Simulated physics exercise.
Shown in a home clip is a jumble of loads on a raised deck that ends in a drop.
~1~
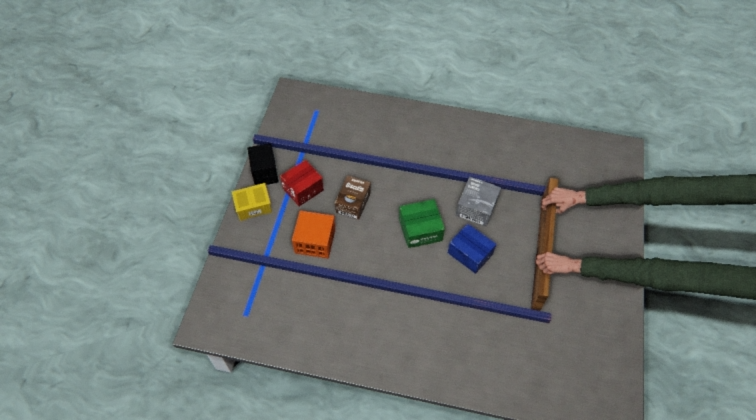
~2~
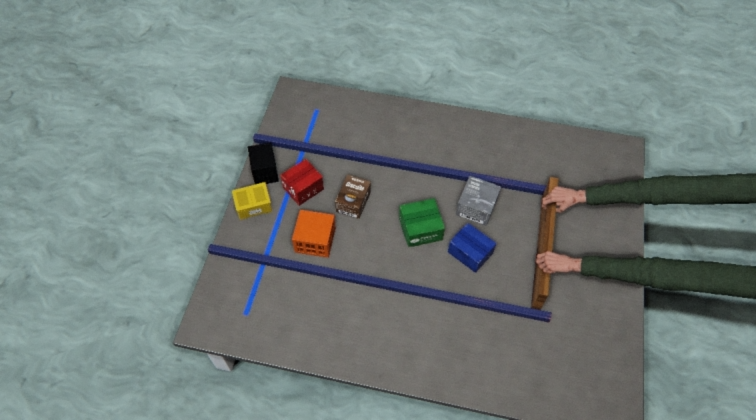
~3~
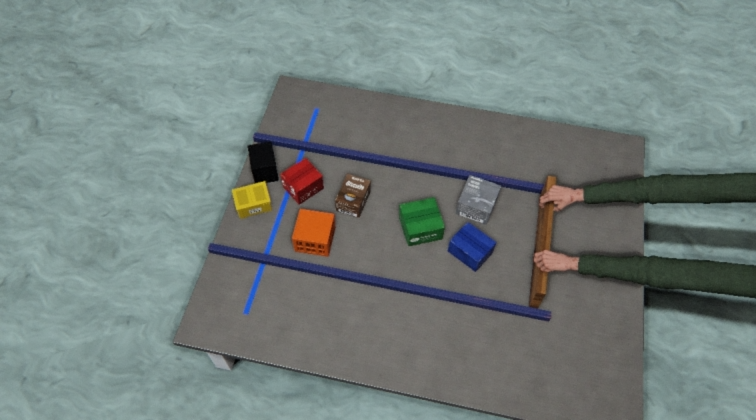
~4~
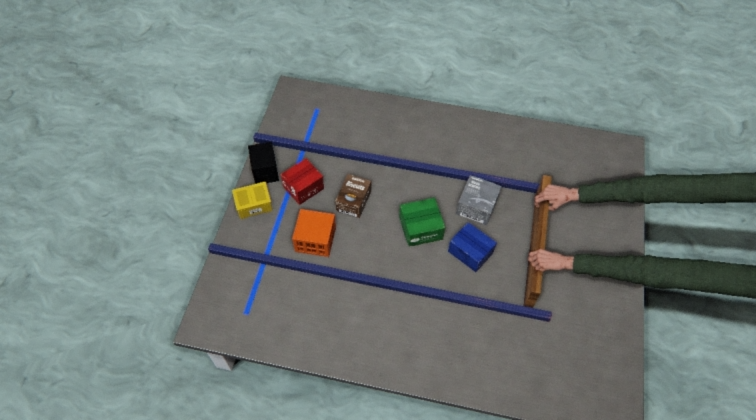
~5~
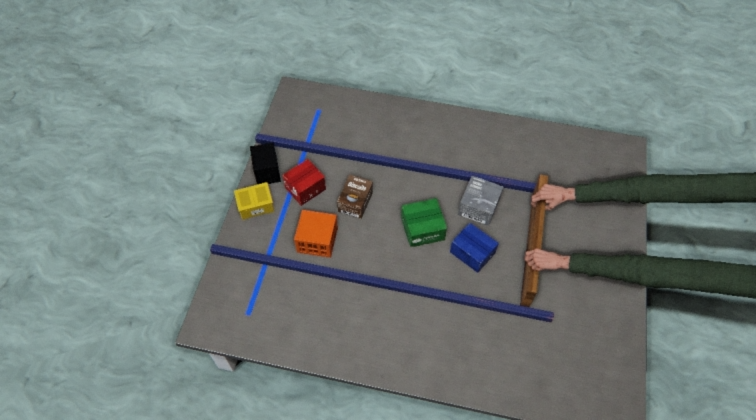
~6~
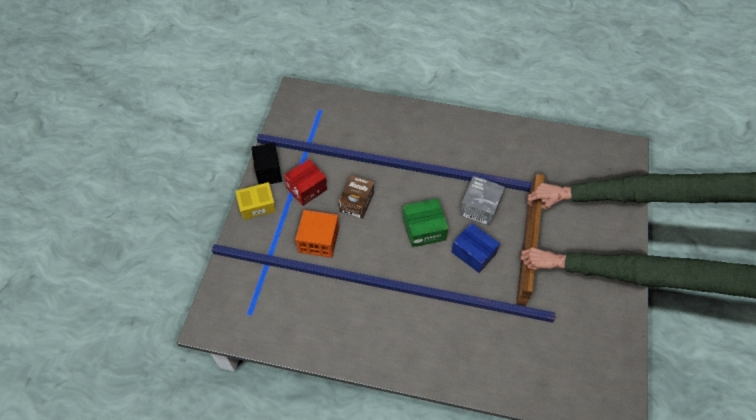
Wooden plank held by two hands sliding slightly left between blue rails on a table, the coloured crates and boxes staying still.
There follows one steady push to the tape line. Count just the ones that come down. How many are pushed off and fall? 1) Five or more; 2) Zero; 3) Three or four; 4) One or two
3, three or four.
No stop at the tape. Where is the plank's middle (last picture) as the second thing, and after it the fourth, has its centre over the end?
First roughly (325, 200), later roughly (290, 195).
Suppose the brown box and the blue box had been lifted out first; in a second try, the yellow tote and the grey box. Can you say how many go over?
The number fallen is 2, and in the other try 1.
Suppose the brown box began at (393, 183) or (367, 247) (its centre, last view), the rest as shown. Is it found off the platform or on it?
First it does not drop, second it does not drop.
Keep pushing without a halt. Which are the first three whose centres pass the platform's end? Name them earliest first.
Black crate, red parcel, yellow tote.
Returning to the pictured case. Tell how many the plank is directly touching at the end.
Contact count: 2.
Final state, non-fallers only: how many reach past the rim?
Result: 3.
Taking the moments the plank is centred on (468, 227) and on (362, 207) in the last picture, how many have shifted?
At the first spot the count is 3, and at the second it is 7.
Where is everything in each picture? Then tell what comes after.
In the first picture, black crate (263, 165); yellow tote (252, 202); red parcel (302, 183); plank (545, 243); tape (285, 203).
In the second picture, yellow tote (253, 201); orange crate (314, 234).
In the third picture, red parcel (302, 181); plank (543, 241).
In the fourth picture, black crate (264, 164); blue box (472, 247).
In the fifth picture, yellow tote (255, 201); green parcel (424, 223).
In the sixth picture, black crate (267, 165); yellow tote (256, 202); red parcel (306, 182); plank (531, 239); tape (288, 203).
Early on, none off yet; black crate at rest near (267, 165); yellow tote at rest near (256, 202); red parcel at rest near (306, 182).
A while later, none off yet; black crate travelled a little near (259, 162); yellow tote at rest near (256, 202); red parcel travelled about its own width near (287, 176).
Finally, the number that fall off is three or four; lost, red parcel, yellow tote and black crate.
